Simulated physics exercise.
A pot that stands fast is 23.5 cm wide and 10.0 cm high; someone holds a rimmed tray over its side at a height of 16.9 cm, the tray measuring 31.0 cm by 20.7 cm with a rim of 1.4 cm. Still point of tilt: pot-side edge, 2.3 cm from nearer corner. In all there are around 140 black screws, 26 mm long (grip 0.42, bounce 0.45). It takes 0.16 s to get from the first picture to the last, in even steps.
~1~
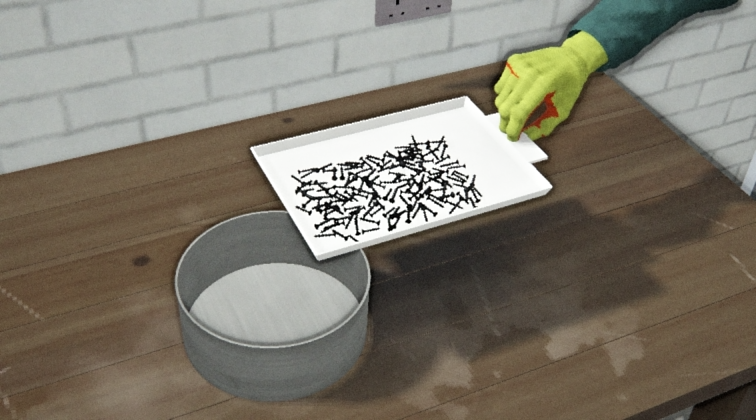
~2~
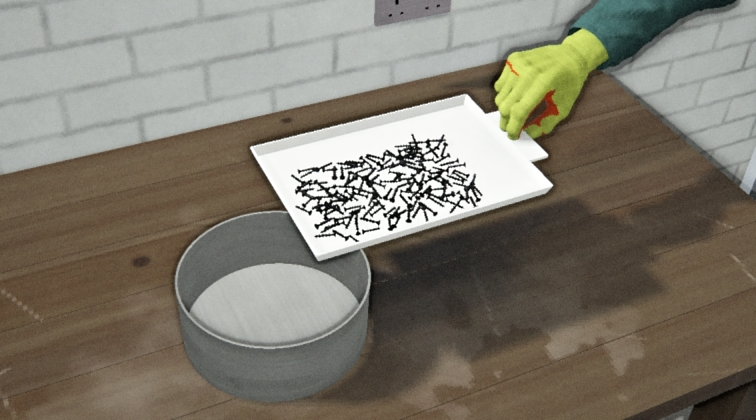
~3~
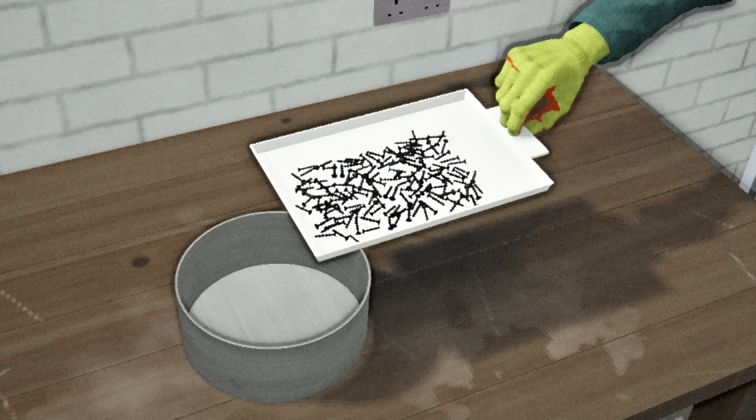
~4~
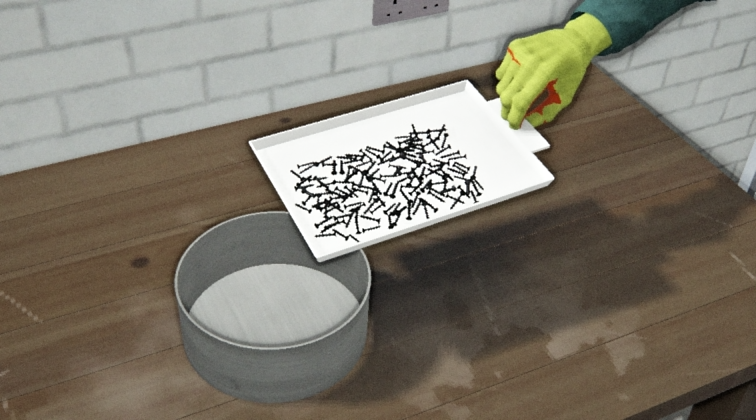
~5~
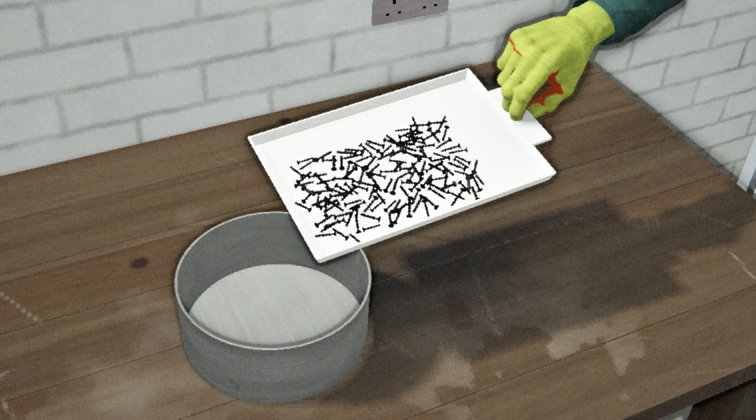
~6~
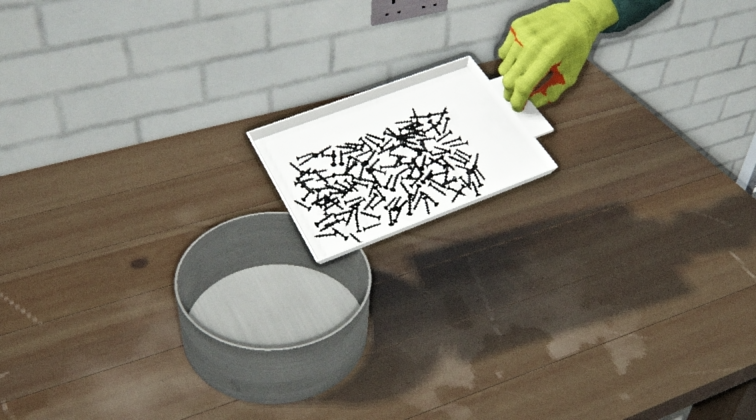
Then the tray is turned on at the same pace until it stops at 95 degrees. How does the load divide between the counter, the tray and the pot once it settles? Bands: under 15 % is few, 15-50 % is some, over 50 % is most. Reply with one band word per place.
Counter some, tray few, pot most.
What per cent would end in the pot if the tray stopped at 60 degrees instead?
It would be near 75 per cent.
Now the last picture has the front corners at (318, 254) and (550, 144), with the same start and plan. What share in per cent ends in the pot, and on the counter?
You'd end with pot at 100 and counter at 0.
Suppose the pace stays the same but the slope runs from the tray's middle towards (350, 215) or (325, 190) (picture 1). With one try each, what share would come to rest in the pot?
Around 95 % for the first direction, around 85 % for the second.
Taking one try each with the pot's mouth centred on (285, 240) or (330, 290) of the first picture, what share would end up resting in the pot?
Estimates: 0 % and 100 %, in that order.
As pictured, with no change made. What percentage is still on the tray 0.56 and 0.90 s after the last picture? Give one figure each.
In turn: 45, 0.
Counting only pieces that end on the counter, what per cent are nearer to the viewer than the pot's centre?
Some 100 per cent.
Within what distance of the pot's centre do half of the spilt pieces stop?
Distance: Some 20 cm.
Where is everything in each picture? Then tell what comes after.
In the first picture, tray tilt 0 degrees, front corners at (319, 251) and (547, 185); middle of the pieces at (389, 182); pot at (274, 274).
In the second picture, tray tilt 1 degrees, front corners at (319, 251) and (547, 184); middle of the pieces at (389, 182).
In the third picture, tray tilt 2 degrees, front corners at (319, 252) and (548, 181); middle of the pieces at (389, 180).
In the fourth picture, tray tilt 5 degrees, front corners at (319, 253) and (549, 177), lowest corner left front; middle of the pieces at (390, 176).
In the fifth picture, tray tilt 8 degrees, front corners at (319, 255) and (550, 171), lowest corner left front; middle of the pieces at (390, 171).
In the sixth picture, tray tilt 12 degrees, front corners at (319, 256) and (552, 165), lowest corner left front; middle of the pieces at (390, 167); pot at (274, 275).
Then, 0.34 s after the last picture, tilt 53 degrees; the tray holds 100 %, the pot 0 %.
Then, 0.56 s after the last picture, tilt 79 degrees; the tray holds 45 %, the pot 20 %.
Then, 0.90 s after the last picture, tilt 95 degrees; the tray holds 0 %, the pot 70 %.
In the end, counter 30 %, tray 0 %, pot 70 %.
